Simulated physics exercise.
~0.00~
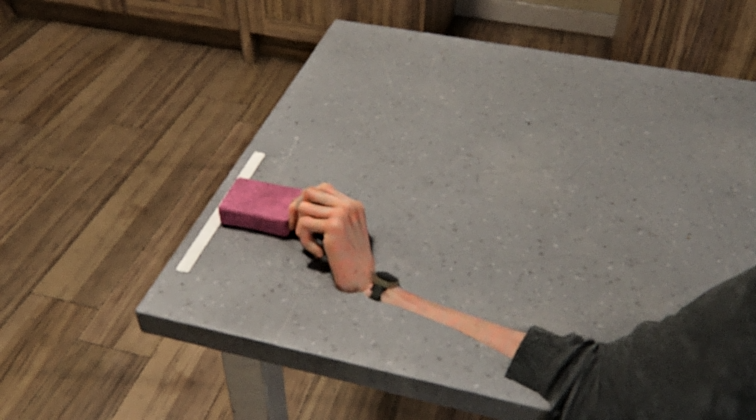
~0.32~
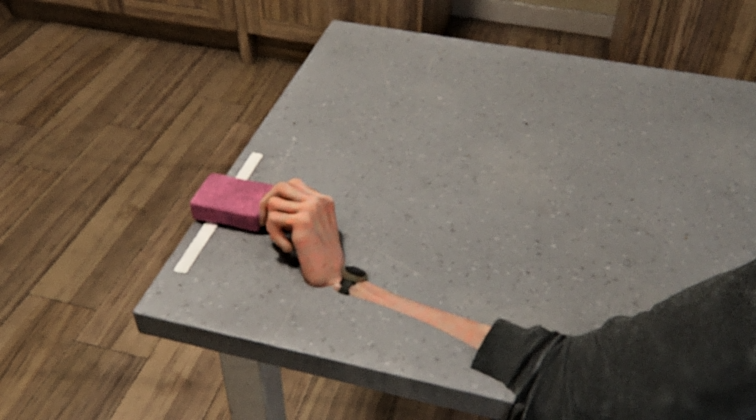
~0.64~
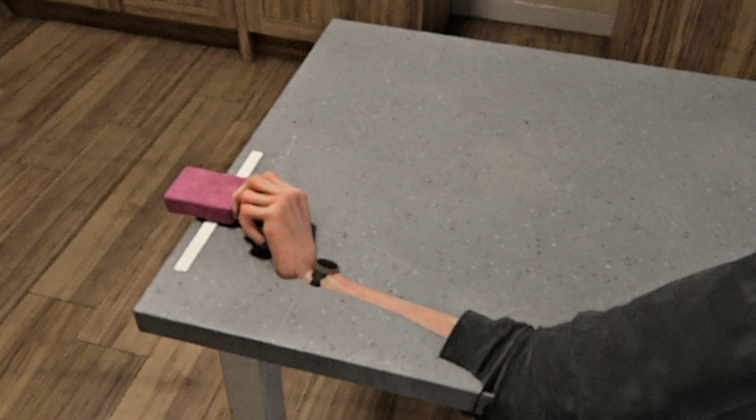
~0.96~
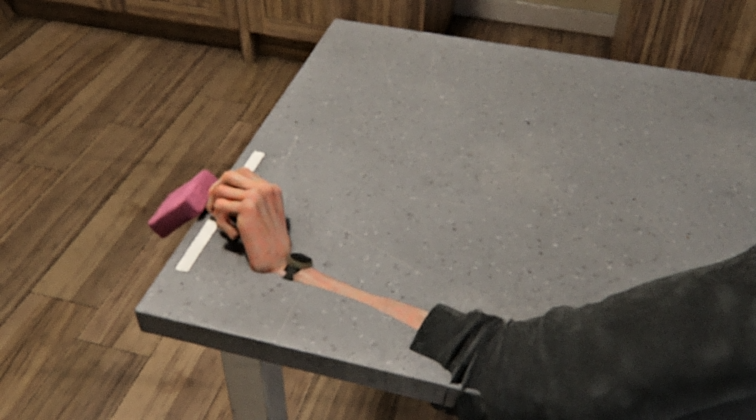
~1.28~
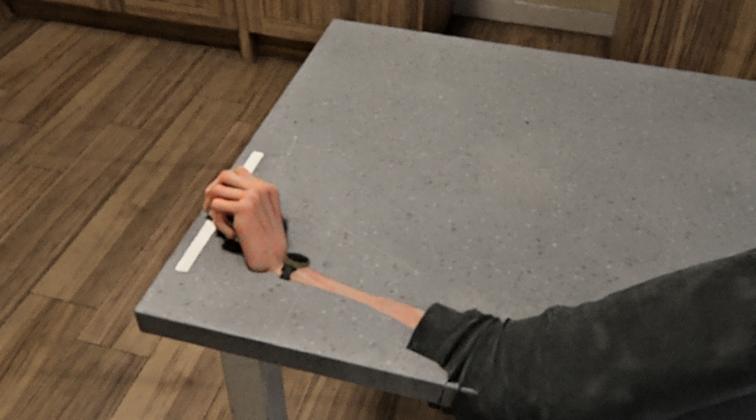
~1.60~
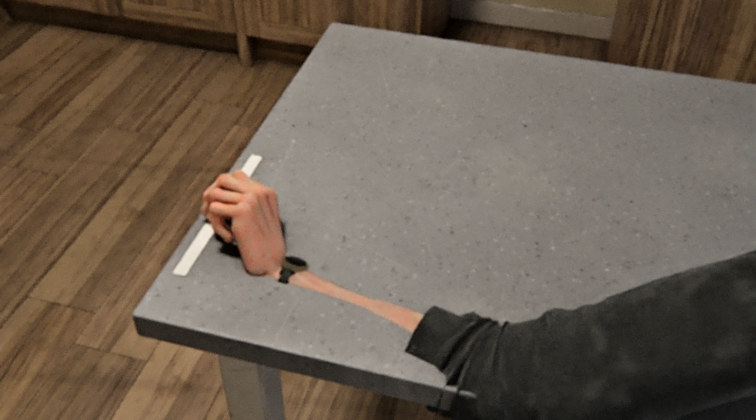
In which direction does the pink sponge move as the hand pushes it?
The pink sponge moves to the left, toward the edge of the table.
